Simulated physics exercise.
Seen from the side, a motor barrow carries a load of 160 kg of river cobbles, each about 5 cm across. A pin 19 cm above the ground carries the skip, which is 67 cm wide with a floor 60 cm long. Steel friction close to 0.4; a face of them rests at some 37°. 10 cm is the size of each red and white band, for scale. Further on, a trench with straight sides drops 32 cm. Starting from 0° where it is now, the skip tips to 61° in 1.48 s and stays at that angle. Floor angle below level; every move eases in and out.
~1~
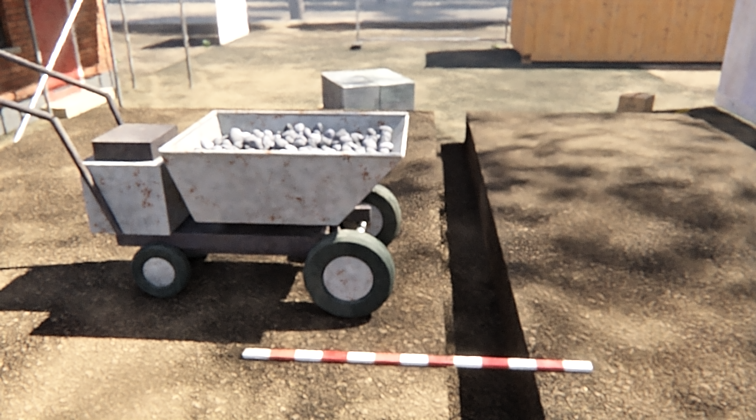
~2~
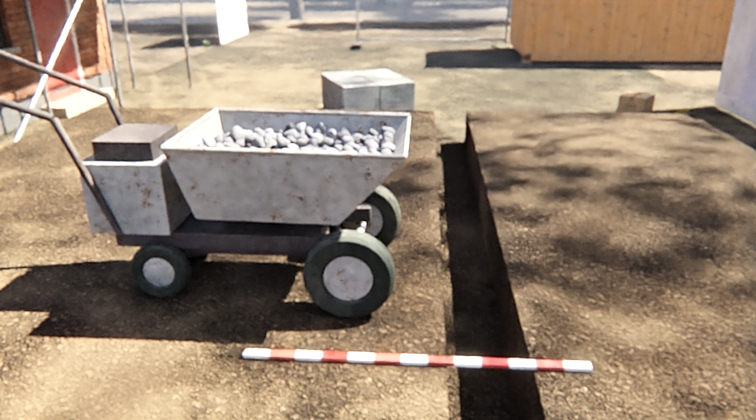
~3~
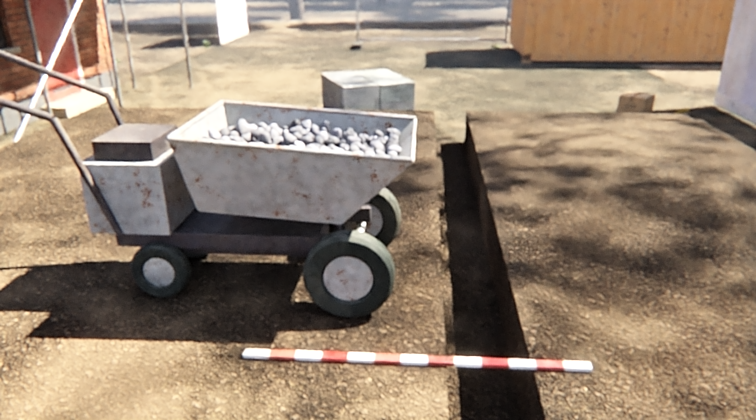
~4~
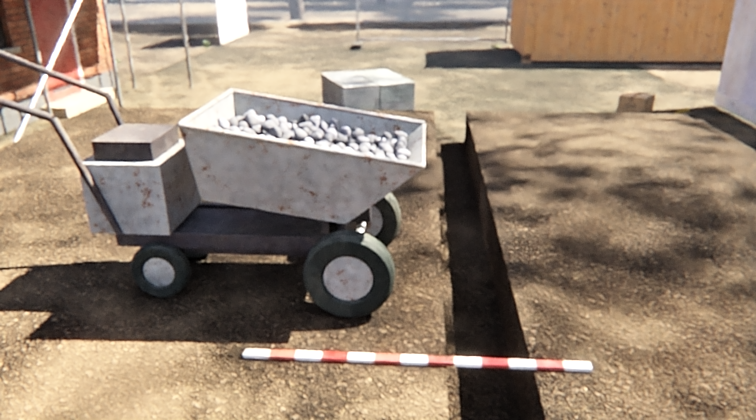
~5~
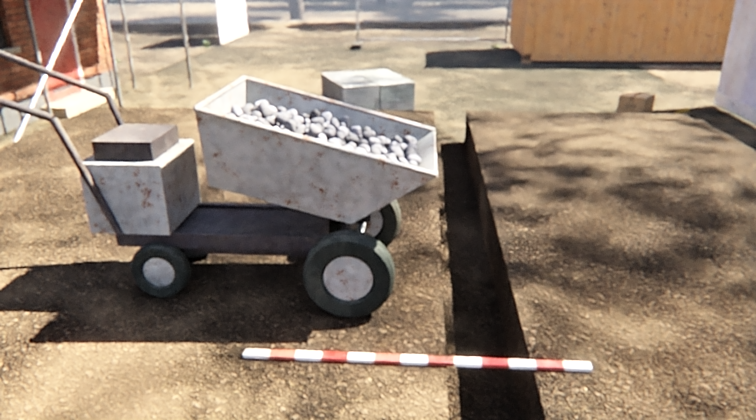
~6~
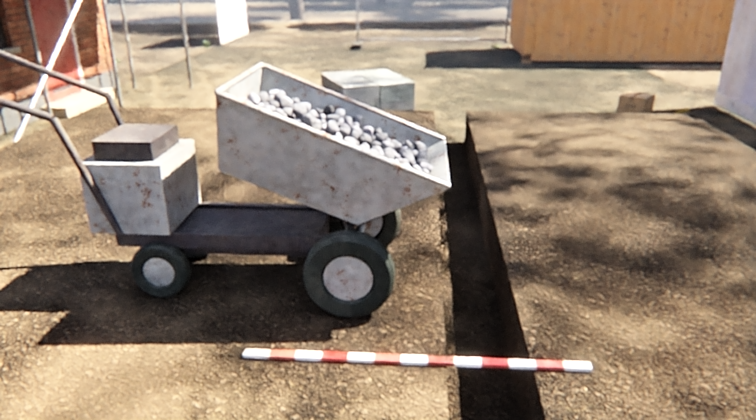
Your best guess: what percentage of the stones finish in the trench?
My guess is about 49 per cent.
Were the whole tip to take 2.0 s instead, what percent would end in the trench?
With that change, it comes to around 55 per cent.
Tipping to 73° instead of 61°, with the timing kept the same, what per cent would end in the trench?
It would be close to 50 percent.
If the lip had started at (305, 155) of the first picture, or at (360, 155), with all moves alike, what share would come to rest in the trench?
Result: Close to 60 then close to 80 per cent.
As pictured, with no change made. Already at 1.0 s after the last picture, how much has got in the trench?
Something like 10 in a hundred.
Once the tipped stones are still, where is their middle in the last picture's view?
Roughly at pixel (503, 315).
Then, 0.5 s after the last picture the floor is at 51°, 100 % in the skip; the foremost stones are at (470, 207).
Then, 1.0 s after the last picture the floor is at 61°, 81 % in the skip, 9 % in the trench, 10 % past the trench; the foremost stones are at (551, 272).
Then, 1.3 s after the last picture the floor is at 61°, 51 % in the skip, 14 % in the trench, 35 % past the trench; the foremost stones are at (642, 288).
Then, 3.3 s after the last picture the floor is at 61°, 14 % in the skip, 49 % in the trench, 37 % past the trench; the foremost stones are at (721, 291).
